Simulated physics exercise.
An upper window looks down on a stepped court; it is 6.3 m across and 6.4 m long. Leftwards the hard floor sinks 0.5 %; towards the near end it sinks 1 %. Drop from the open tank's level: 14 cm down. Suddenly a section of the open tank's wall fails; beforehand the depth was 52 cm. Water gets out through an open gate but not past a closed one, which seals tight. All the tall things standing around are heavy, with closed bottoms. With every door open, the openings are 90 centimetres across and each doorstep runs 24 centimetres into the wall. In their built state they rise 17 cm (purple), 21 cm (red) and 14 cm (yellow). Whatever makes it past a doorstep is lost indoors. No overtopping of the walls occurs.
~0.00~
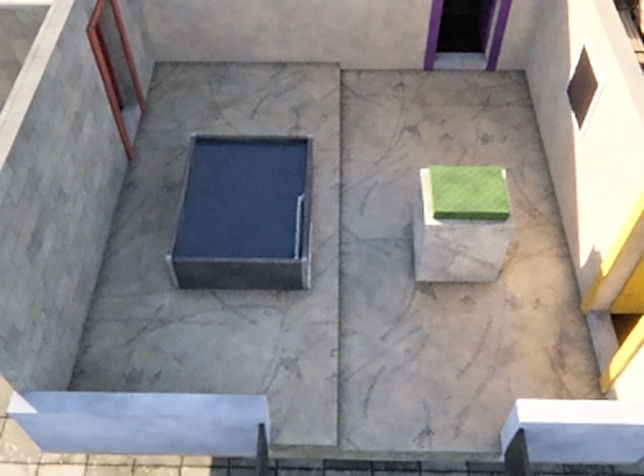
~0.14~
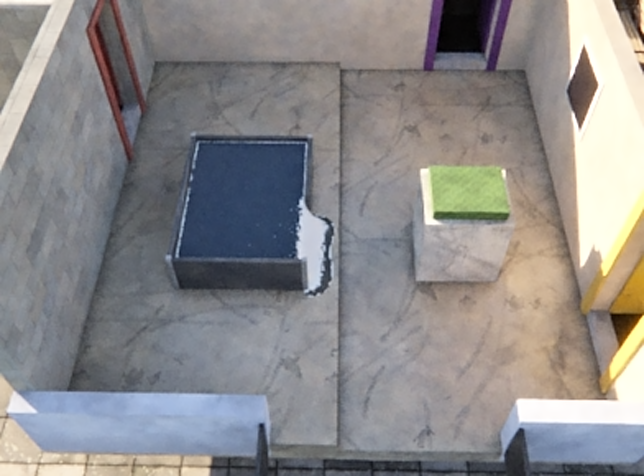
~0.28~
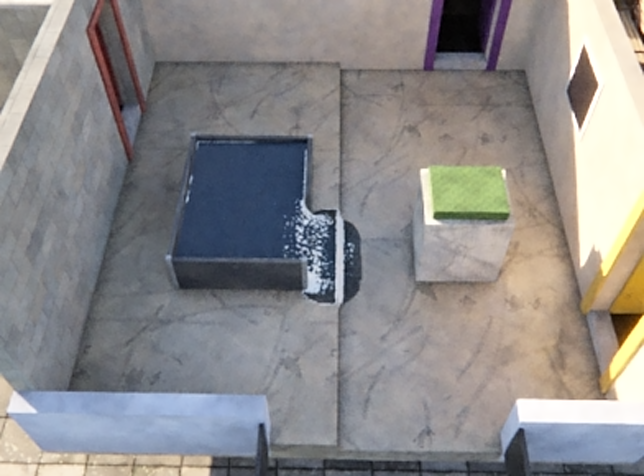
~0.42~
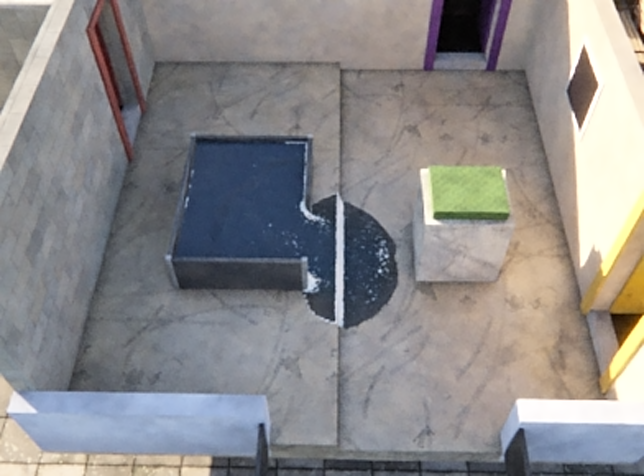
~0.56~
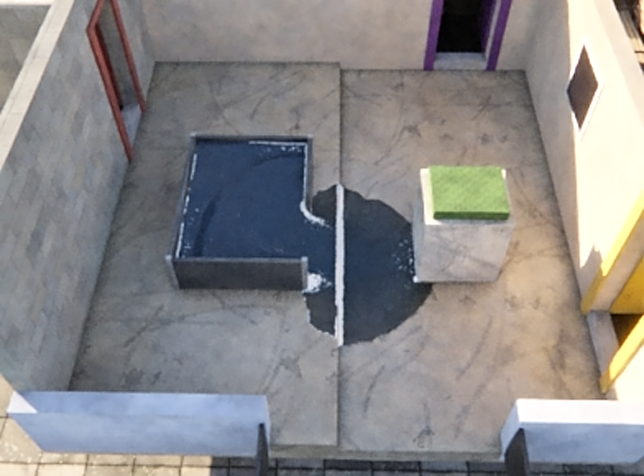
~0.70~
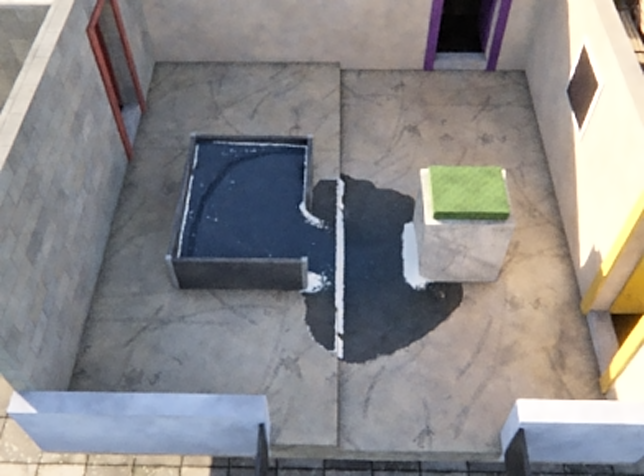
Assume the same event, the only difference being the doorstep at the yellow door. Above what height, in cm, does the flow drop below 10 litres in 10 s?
About 12 cm.
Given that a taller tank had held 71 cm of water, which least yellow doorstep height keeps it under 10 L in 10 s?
Something near 18 cm should do.
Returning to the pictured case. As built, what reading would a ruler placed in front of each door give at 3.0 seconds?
Depths in cm: Purple 2, red 0, yellow 16.
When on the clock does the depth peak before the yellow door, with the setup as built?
Approximately 3.0 s.
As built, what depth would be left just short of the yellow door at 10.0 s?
Depth: Near 3.0 cm.
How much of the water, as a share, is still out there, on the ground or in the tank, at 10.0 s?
Water still present: Approx. 72 %.
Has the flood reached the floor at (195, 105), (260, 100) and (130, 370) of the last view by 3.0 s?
Going in order: Untouched, untouched, untouched.
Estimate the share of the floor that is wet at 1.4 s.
Roughly 20 percent of the floor.
After 1.4 s water covers 20 % of the floor, deepest (37 cm) near (400, 273); it has not reached the yellow door.
After 3.0 s water covers 45 % of the floor, deepest (25 cm) near (537, 432); 16 cm at the yellow door, 2 litres in over its 14 cm doorstep.
After 10.0 s water covers 55 % of the floor, deepest (10 cm) near (346, 230); 3 cm at the yellow door, 4 litres in over its 14 cm doorstep.
At the yellow door as built, the water arrived by 1.5 s and peaked near 16 cm at 3.0 s.
Run again over the same 10 s with other heights there, 16 litres in over 10.5 cm, 4 litres over 14 cm. The limit of 10 litres is kept from about 12 cm up.
